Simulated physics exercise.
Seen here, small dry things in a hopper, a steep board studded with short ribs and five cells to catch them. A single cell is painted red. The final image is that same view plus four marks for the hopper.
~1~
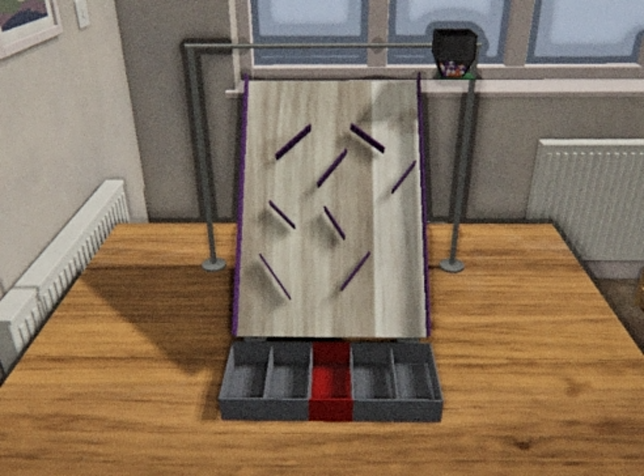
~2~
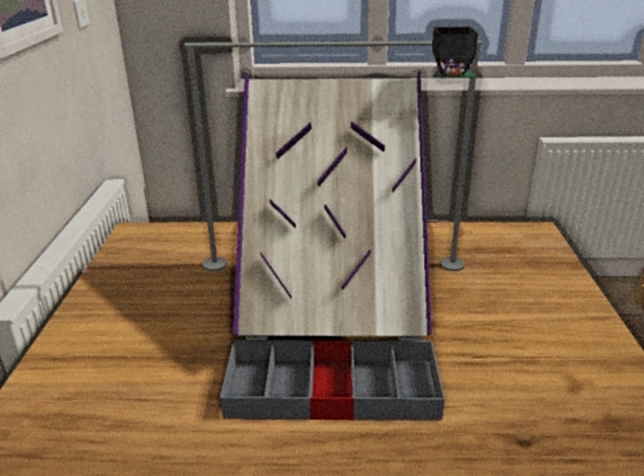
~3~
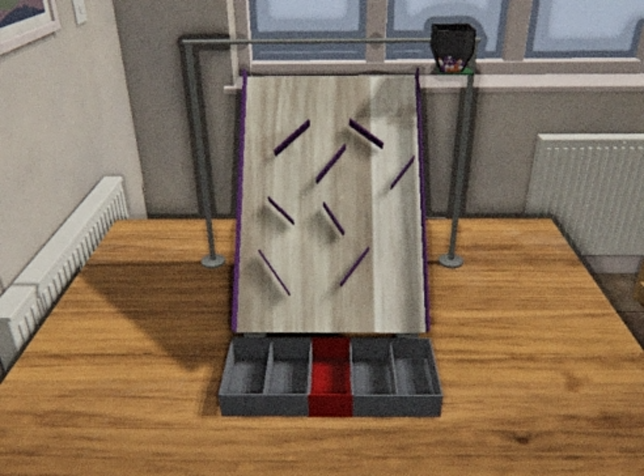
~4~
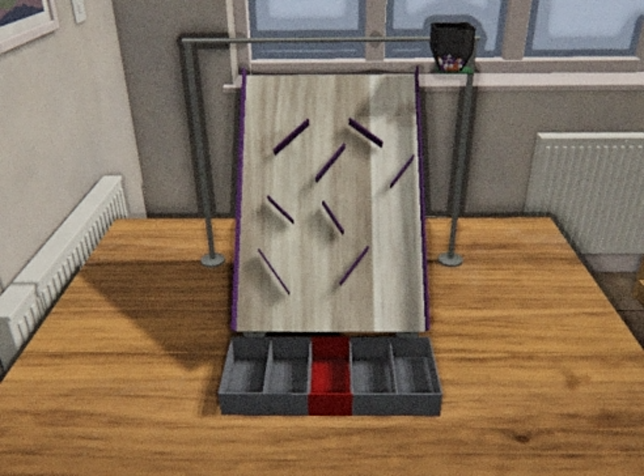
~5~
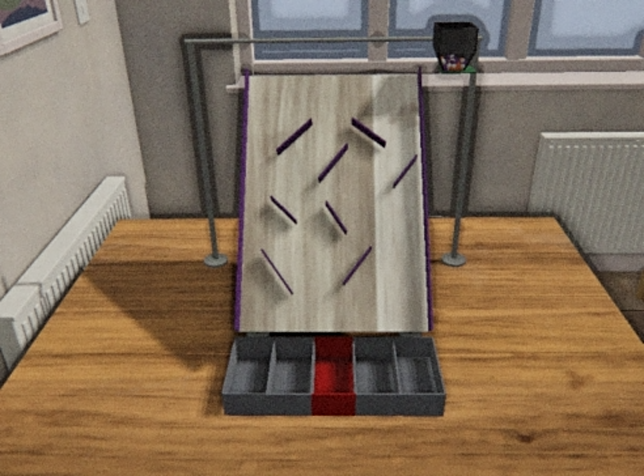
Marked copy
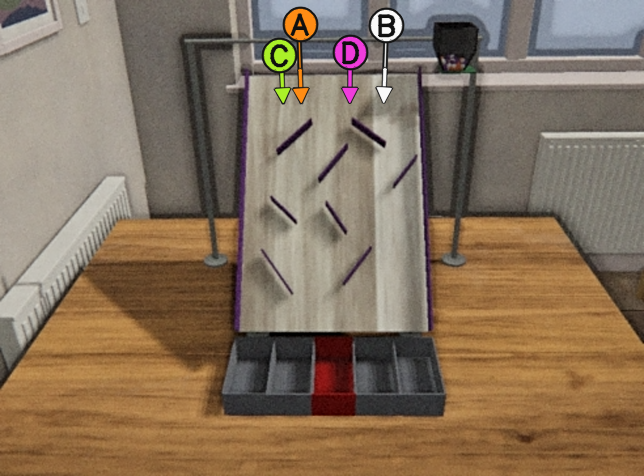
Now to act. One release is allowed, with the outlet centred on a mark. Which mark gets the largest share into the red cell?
D.
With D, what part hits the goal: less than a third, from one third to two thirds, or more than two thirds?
Mark D gives from one third to two thirds.
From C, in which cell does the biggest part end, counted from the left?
It is the first one.
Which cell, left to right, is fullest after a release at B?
The second.
On the marked copy, mark A meets the board at (301, 97); mark B meets the board at (383, 96); mark C meets the board at (283, 97); mark D meets the board at (349, 97).
With A, about a tenth in the red cell, roughly two thirds in other cells, roughly a quarter outside the box.
With B, just a few in the red cell, the larger part in other cells, about a tenth outside the box.
With C, about a tenth in the red cell, roughly two thirds in other cells, roughly a quarter outside the box.
With D, roughly a third in the red cell, roughly half in other cells, about a tenth outside the box.
